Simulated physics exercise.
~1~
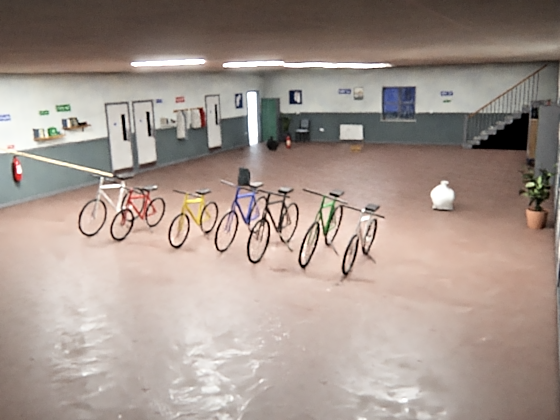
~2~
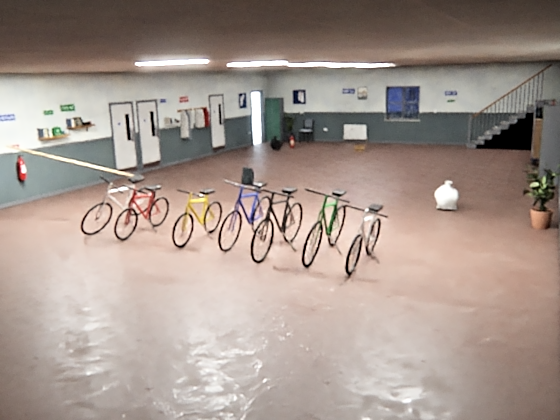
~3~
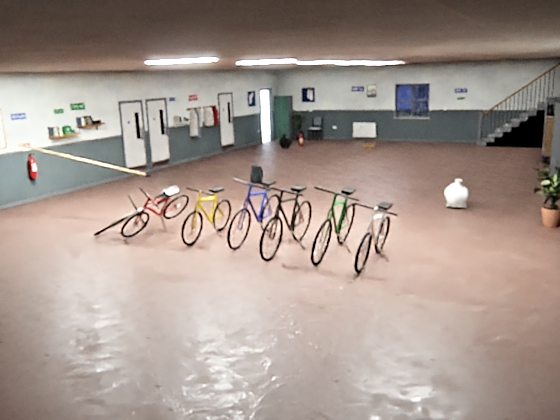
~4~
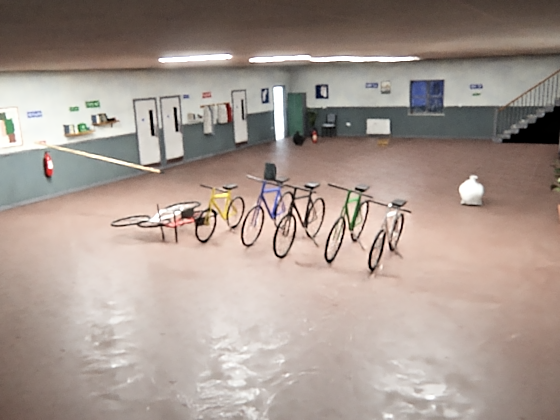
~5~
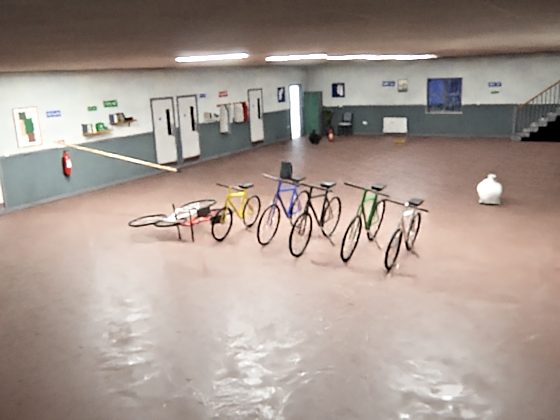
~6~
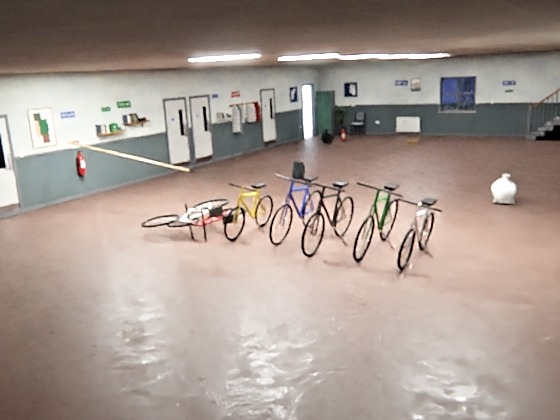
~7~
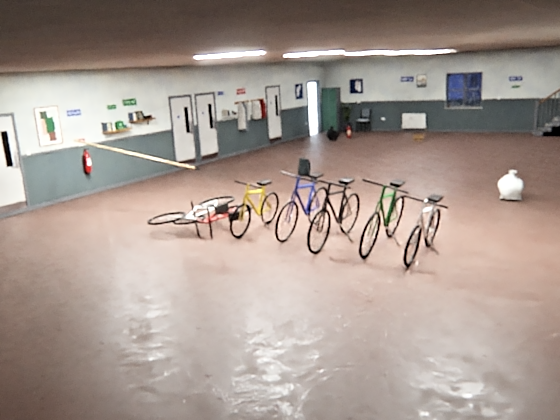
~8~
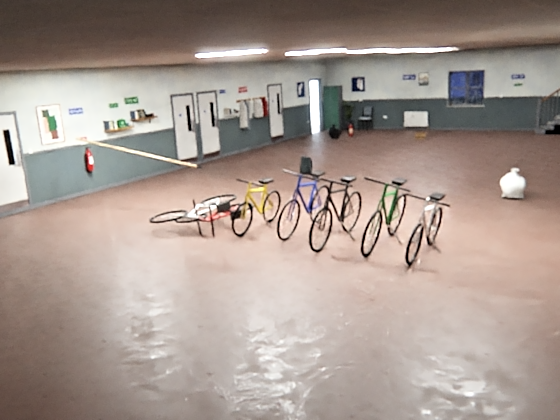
In the video, bicycles stand in a row in a large hall as the view pans slightly left; the white one at the left end tips into the red one beside it, and both topple and lie on the floor, while the yellow, blue, green and remaining bicycles stay standing.
